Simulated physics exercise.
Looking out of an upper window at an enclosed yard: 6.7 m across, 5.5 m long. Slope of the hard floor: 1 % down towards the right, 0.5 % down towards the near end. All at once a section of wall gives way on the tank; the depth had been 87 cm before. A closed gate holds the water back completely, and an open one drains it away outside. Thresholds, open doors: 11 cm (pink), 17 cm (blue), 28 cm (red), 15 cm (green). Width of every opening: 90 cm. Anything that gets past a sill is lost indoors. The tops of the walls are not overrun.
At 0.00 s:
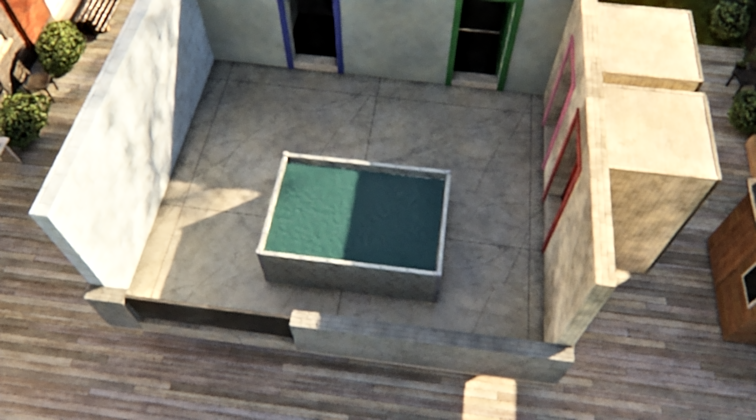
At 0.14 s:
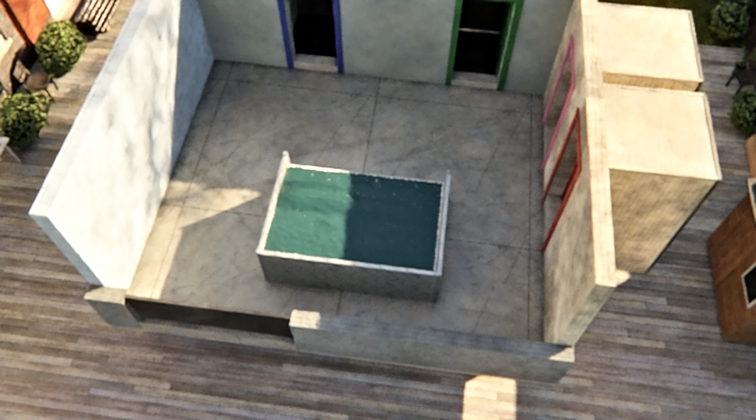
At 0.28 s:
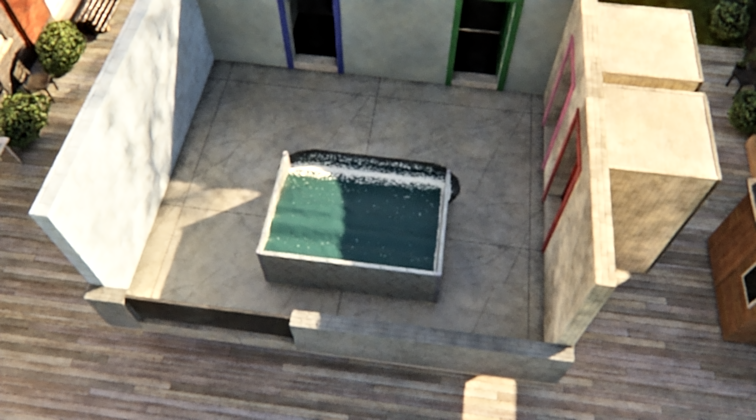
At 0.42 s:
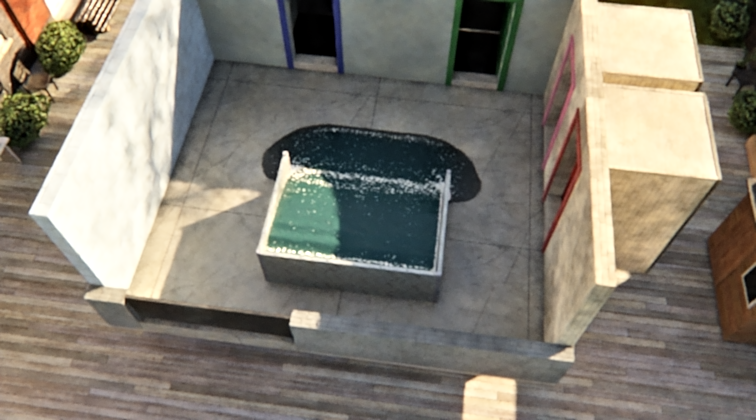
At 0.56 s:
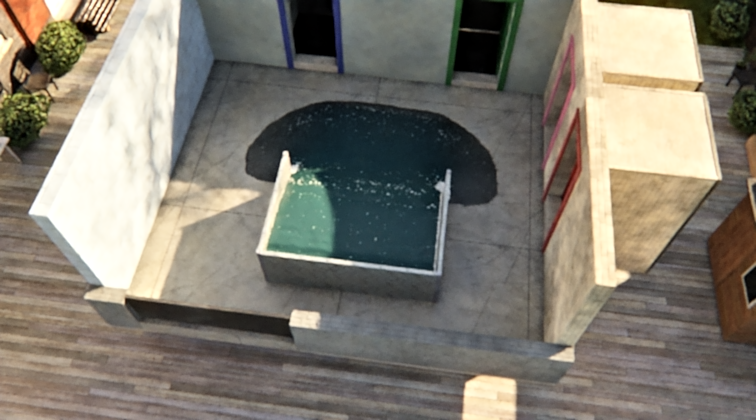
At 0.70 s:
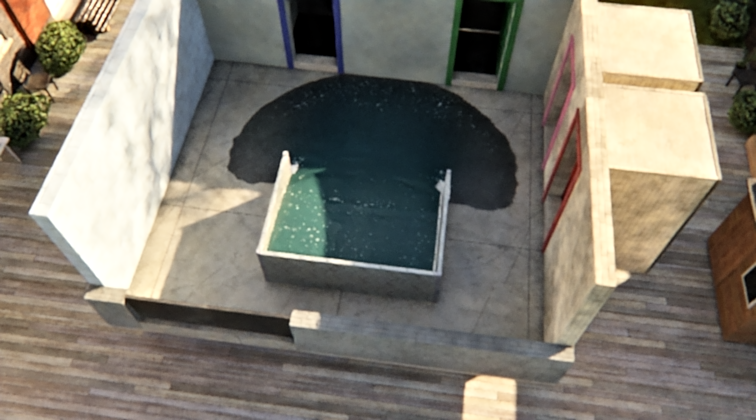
Water poured out of the far side of a raised tank in a walled yard after that side gave way, and a dark pool spread in a widening half-circle across the pale floor.
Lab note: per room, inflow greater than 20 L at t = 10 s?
As I see it, the pink door is going to break the limit; the blue door is going to break the limit; the red door is going to hold within the limit; the green door is going to break the limit.
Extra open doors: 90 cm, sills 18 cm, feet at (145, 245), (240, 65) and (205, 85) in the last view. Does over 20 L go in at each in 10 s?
Per doorway, in order: Insufficient / sufficient / sufficient.
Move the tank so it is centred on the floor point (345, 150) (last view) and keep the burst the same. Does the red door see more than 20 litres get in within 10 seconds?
Lab note: Red door, limit held.
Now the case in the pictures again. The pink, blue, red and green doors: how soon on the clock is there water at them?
Times: Pink 1.0 seconds, blue 0.8 seconds, red 1.6 seconds, green 0.8 seconds.
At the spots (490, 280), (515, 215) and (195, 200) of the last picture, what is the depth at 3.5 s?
Depths: About 5, 8 and 6 centimetres.
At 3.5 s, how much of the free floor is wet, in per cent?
Roughly 75 % of the floor.
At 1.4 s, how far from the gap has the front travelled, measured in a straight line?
About 4.2 m.
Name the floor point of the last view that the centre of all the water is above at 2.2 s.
Around (376, 140) in the last picture.
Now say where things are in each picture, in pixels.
The first picture shows still water, 87 cm deep, in the tank at (358, 213).
In the second picture, the front is at a hidden place, 1.4 m from the gap on the tank's far side; 0.7 m2 of floor is under water; 87 cm left at the back of the tank.
In the third picture, water pours out on the tank's far side and has run 1.6 m, to a hidden place; typically 17 cm deep outside, 85 cm at the tank's back.
In the fourth picture, the front is at (268, 160), 2.0 m from the gap on the tank's far side; 4.6 m2 of floor is under water; 76 cm left at the back of the tank.
In the fifth picture, water pours out on the tank's far side and has run 2.4 m, to (274, 126); typically 11 cm deep outside, 74 cm at the tank's back.
In the sixth picture, the front is at (456, 98), 2.9 m from the gap on the tank's far side; 10.8 m2 of floor is under water; 71 cm left at the back of the tank.
After 1.4 s water covers 50 % of the floor and is deepest (55 cm) near (390, 86); pink door 8 cm at the sill, 0 L in, blue door 37 cm at the sill, 41 L in, red door not reached, green door 33 cm at the sill, 28 L in.
After 2.2 s water covers 50 % of the floor and is deepest (59 cm) near (536, 95); pink door 19 cm at the sill, 2 L in, blue door 34 cm at the sill, 126 L in, red door 1 cm at the sill, 0 L in, green door 30 cm at the sill, 100 L in.
After 3.5 s water covers 75 % of the floor and is deepest (32 cm) near (527, 94); pink door 25 cm at the sill, 72 L in, blue door 19 cm at the sill, 176 L in, red door 11 cm at the sill, 0 L in, green door 24 cm at the sill, 154 L in.
After 6.0 s water covers 100 % of the floor and is deepest (27 cm) near (324, 332); pink door 15 cm at the sill, 159 L in, blue door 10 cm at the sill, 178 L in, red door 11 cm at the sill, 0 L in, green door 11 cm at the sill, 182 L in.
After 10.0 s water covers 95 % of the floor and is deepest (19 cm) near (416, 344); pink door 11 cm at the sill, 166 L in, blue door 3 cm at the sill, 178 L in, red door 18 cm at the sill, 0 L in, green door 7 cm at the sill, 183 L in.
